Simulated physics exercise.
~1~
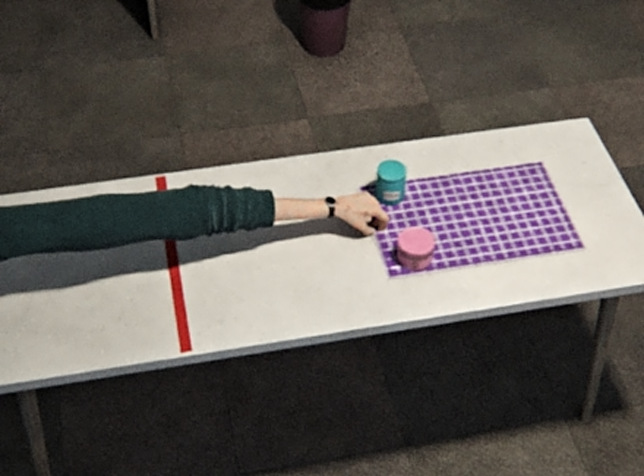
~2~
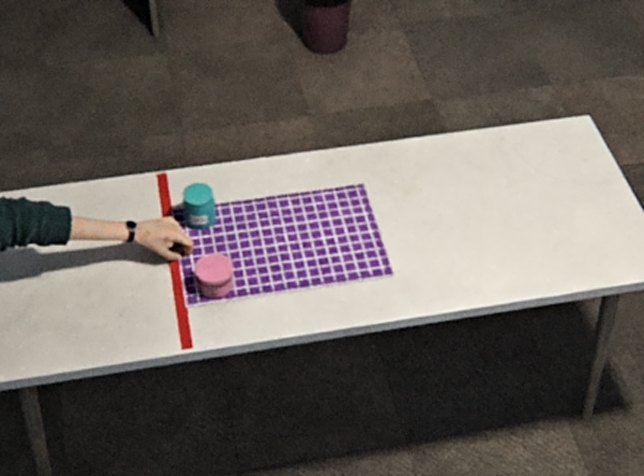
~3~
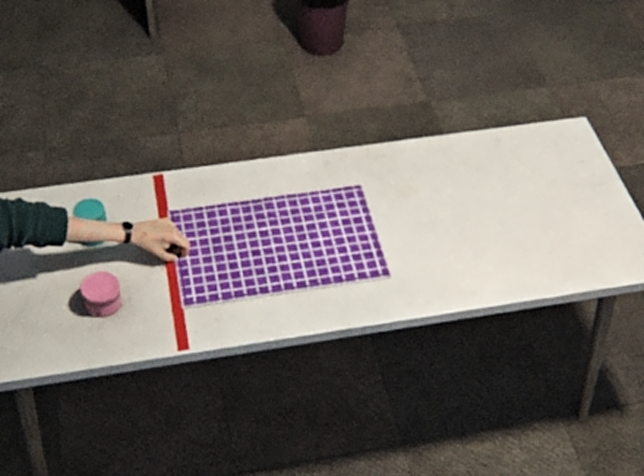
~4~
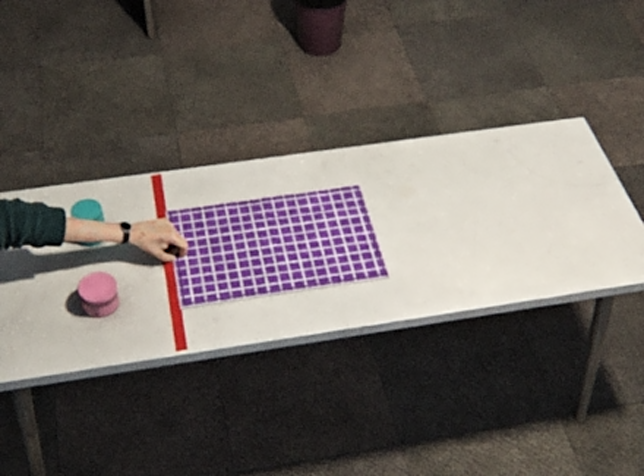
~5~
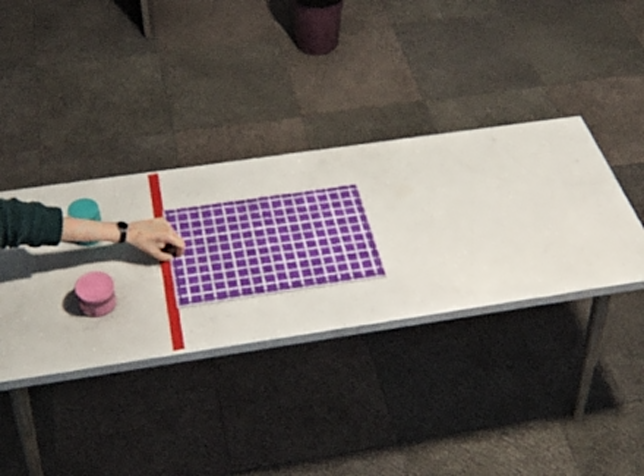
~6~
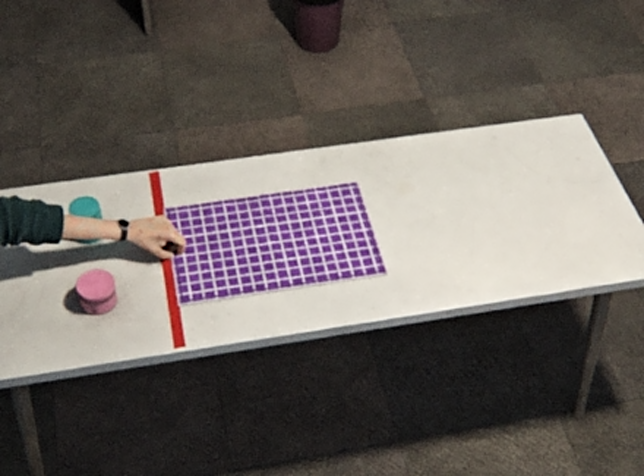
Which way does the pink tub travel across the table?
The pink tub travels to the left, going past the red tape and off the purple mat.
